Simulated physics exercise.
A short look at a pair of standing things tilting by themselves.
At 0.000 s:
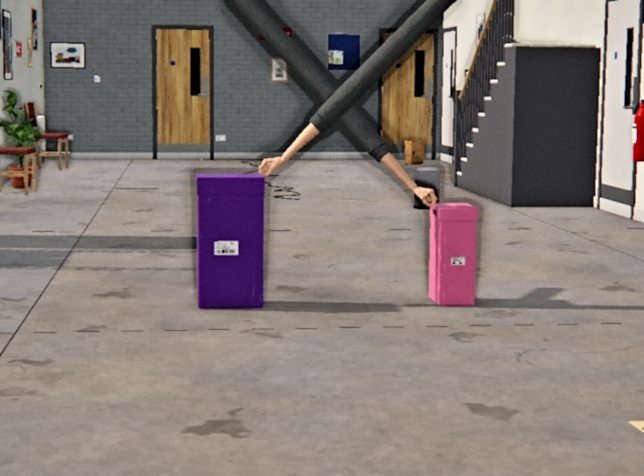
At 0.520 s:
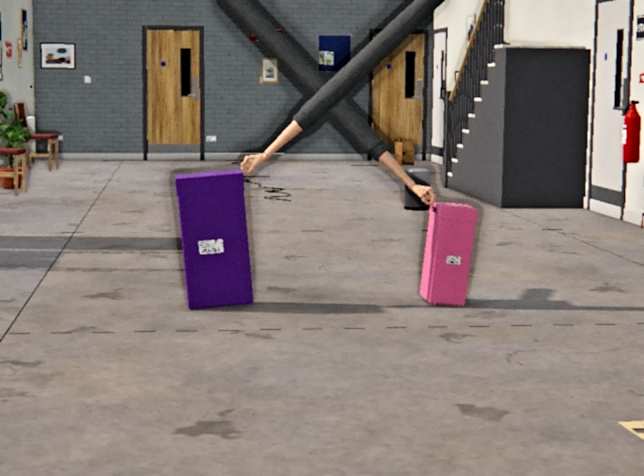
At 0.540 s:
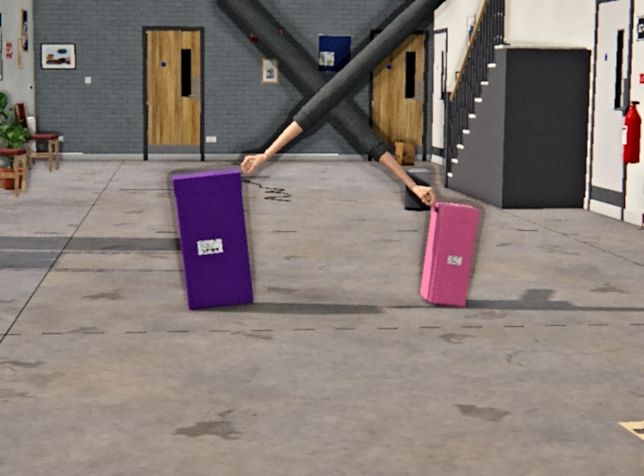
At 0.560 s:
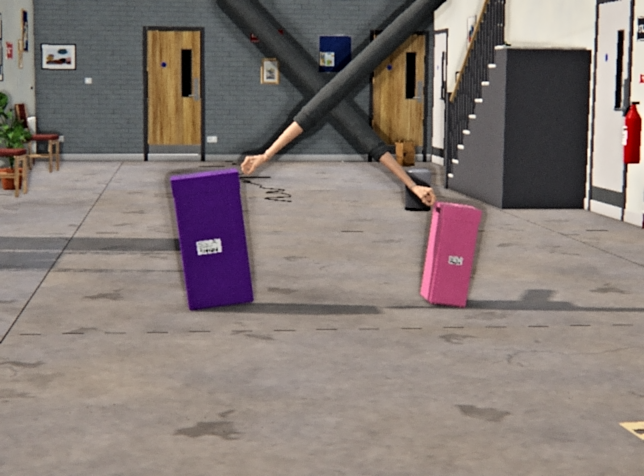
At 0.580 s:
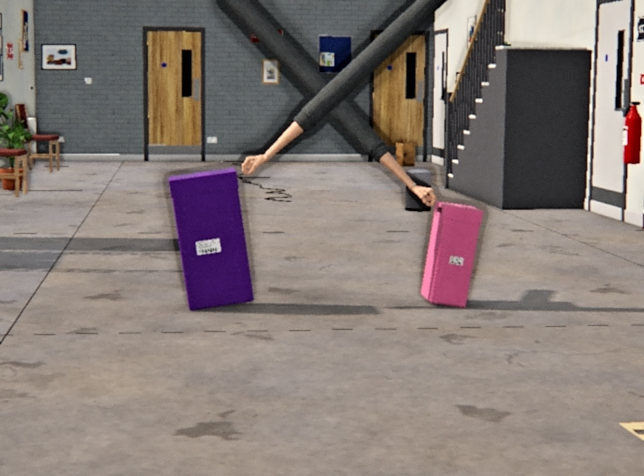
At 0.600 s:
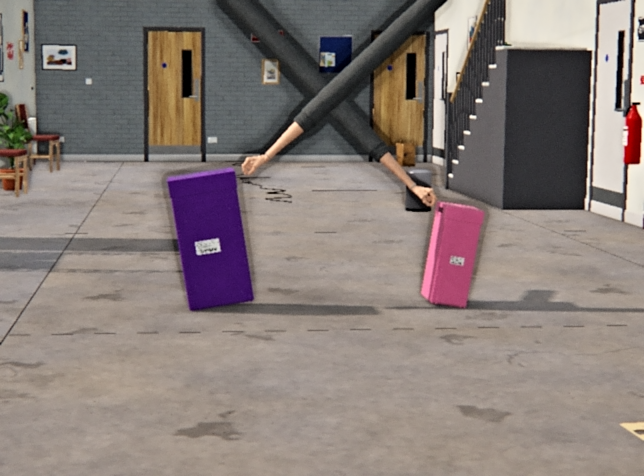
A tall purple box and a smaller pink one stood upright on a concrete floor, a hand touching each, then leaned slightly apart, the purple to the left and the pink to the right.
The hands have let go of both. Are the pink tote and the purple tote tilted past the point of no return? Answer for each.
As it turns out, the pink tote rocks back upright and the purple tote rocks back upright.
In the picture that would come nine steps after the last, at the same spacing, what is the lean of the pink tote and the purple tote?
Then 8° and 8°.
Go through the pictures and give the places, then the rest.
In the first frame, pink tote (452, 254) upright; purple tote (230, 241) upright.
In the second frame, pink tote (448, 253) 6° off upright; purple tote (215, 239) 5° off upright.
In the third frame, pink tote (449, 254) 7° off upright; purple tote (214, 239) 6° off upright.
In the fourth frame, pink tote (450, 254) 8° off upright; purple tote (213, 239) 7° off upright.
In the fifth frame, pink tote (451, 254) 8° off upright; purple tote (212, 239) 8° off upright.
In the sixth frame, pink tote (452, 254) 9° off upright; purple tote (211, 239) 9° off upright.
By 0.88 s, pink tote 4° off upright near (447, 255); purple tote 4° off upright near (217, 241).
By 1.10 s, pink tote 6° off upright near (439, 255); purple tote 4° off upright near (226, 241).
By 1.36 s, pink tote 3° off upright near (447, 256); purple tote upright near (222, 243).
When it is over (2.3 s), the pink tote returns to its base, near (444, 257); the purple tote returns to its base, near (222, 243).
